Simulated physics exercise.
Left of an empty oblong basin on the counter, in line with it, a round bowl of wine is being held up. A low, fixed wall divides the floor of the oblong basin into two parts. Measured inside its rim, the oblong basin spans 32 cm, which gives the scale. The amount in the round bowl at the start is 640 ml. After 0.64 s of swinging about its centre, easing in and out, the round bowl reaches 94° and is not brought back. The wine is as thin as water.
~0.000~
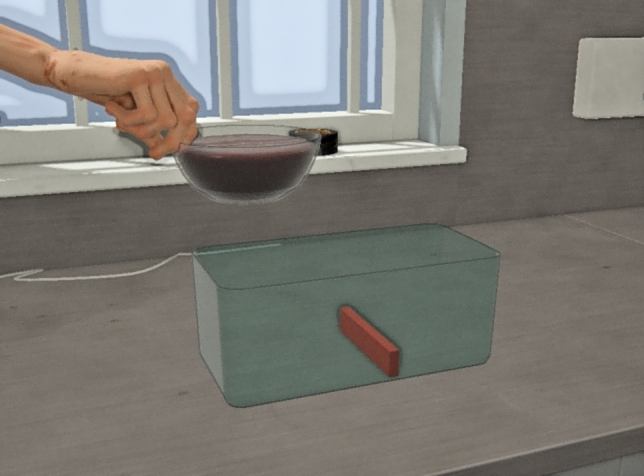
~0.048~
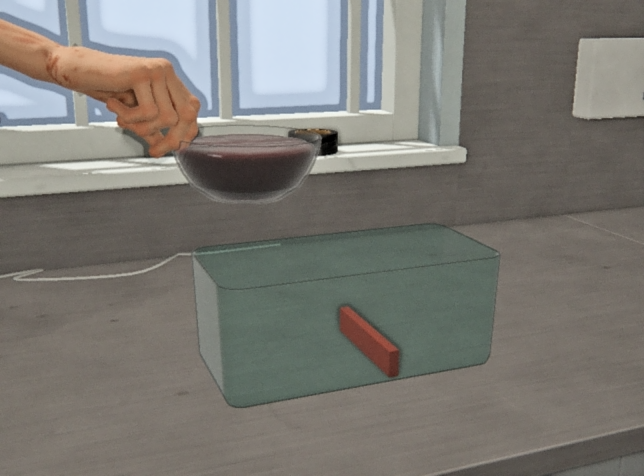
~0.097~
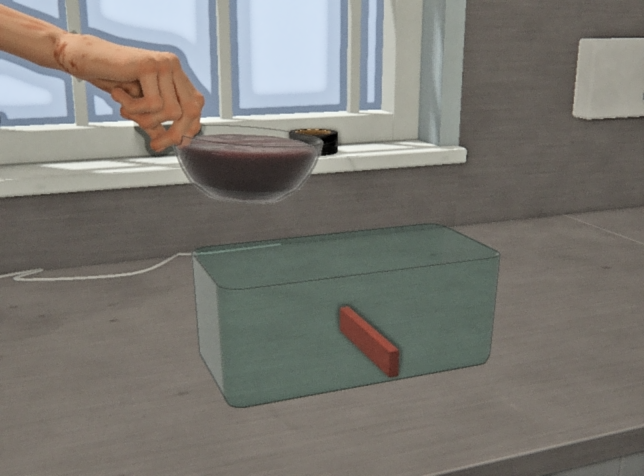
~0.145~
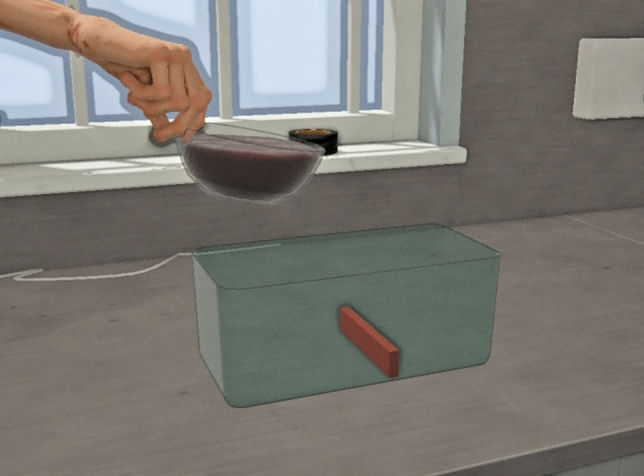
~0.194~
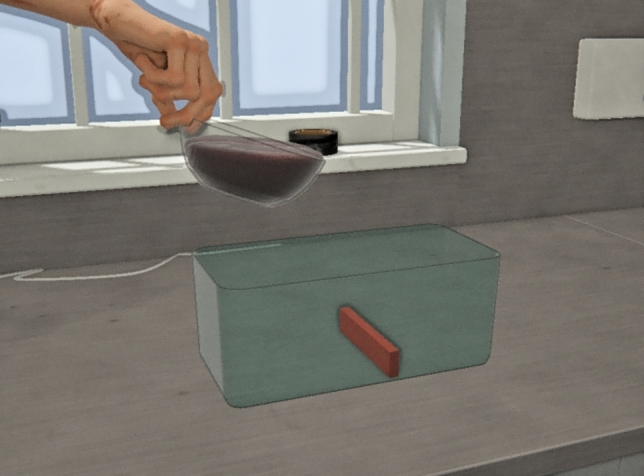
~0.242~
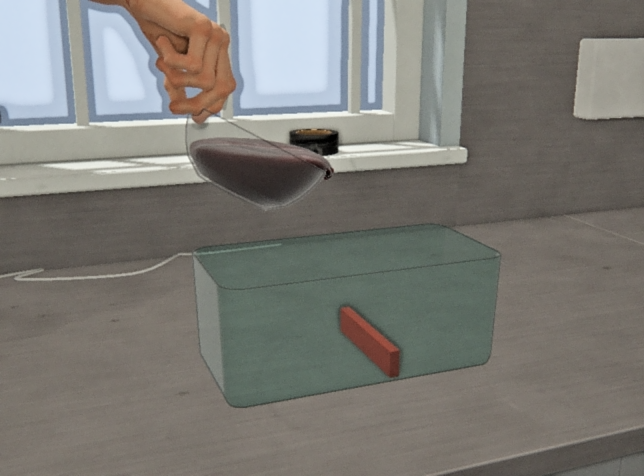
A hand at the upper left holds a clear round bowl of dark purplish-red wine, nearly level at first, then tilts it steadily further to the right until wine reaches the lip and begins to slip over it. Below sits an empty translucent green oblong basin with a red bar on its front, on a grey-brown counter. The fixed view looks slightly down towards a bright, white-framed window.
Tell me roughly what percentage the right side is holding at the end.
At the end it holds about 39 per cent.
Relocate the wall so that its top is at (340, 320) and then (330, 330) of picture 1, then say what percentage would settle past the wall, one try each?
Try 1: 70 %; try 2: 80 %.
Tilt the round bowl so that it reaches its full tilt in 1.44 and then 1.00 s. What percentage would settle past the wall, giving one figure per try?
55 per cent first, 50 per cent second.
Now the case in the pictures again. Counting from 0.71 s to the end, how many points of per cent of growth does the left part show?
Around 1 in a hundred.
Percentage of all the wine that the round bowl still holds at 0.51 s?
About 14 per cent.
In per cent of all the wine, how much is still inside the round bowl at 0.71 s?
I'd estimate some 1 per cent.
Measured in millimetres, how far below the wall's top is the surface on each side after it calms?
The left side gives some 18 mm, the right side some 18 mm.
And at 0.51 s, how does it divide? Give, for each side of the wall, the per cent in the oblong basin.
I'd say some 32 in a hundred on the left and 24 on the right.
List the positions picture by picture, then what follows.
It leans 0°; its right rim is at (315, 134); the wine meets the walls at (174, 148) and (310, 140); the oblong basin's rim runs from (205, 270) to (470, 240); the wall's top is at (368, 329), in the first picture.
It leans 1°; its right rim is at (315, 135); the wine meets the walls at (174, 147) and (310, 141), in the second picture.
It leans 5°; its right rim is at (317, 140); the wine meets the walls at (176, 145) and (311, 144), in the third picture.
It leans 11°; its right rim is at (318, 148); the wine meets the walls at (180, 144) and (313, 146), in the fourth picture.
It leans 20°; its right rim is at (319, 159); the wine meets the walls at (185, 143) and (318, 152); 1 per cent is over the edge, in the fifth picture.
It leans 29°; its right rim is at (319, 172); the wine meets the walls at (190, 146) and (310, 159); 8 per cent is over the edge, in the sixth picture.
By 0.51 s the tilt is 85° and 14 per cent is still to pour, 32 is left of the wall and 25 right of it.
By 0.71 s the tilt is 94° and 1 per cent is still to pour, 59 is left of the wall and 38 right of it.
By 0.92 s the tilt is 94° and 0 per cent is still to pour, 60 is left of the wall and 39 right of it.
By 1.14 s the tilt is 94° and 0 per cent is still to pour, 60 is left of the wall and 39 right of it.
At rest 60 per cent lies left of the wall, 39 right of it and 1 outside.
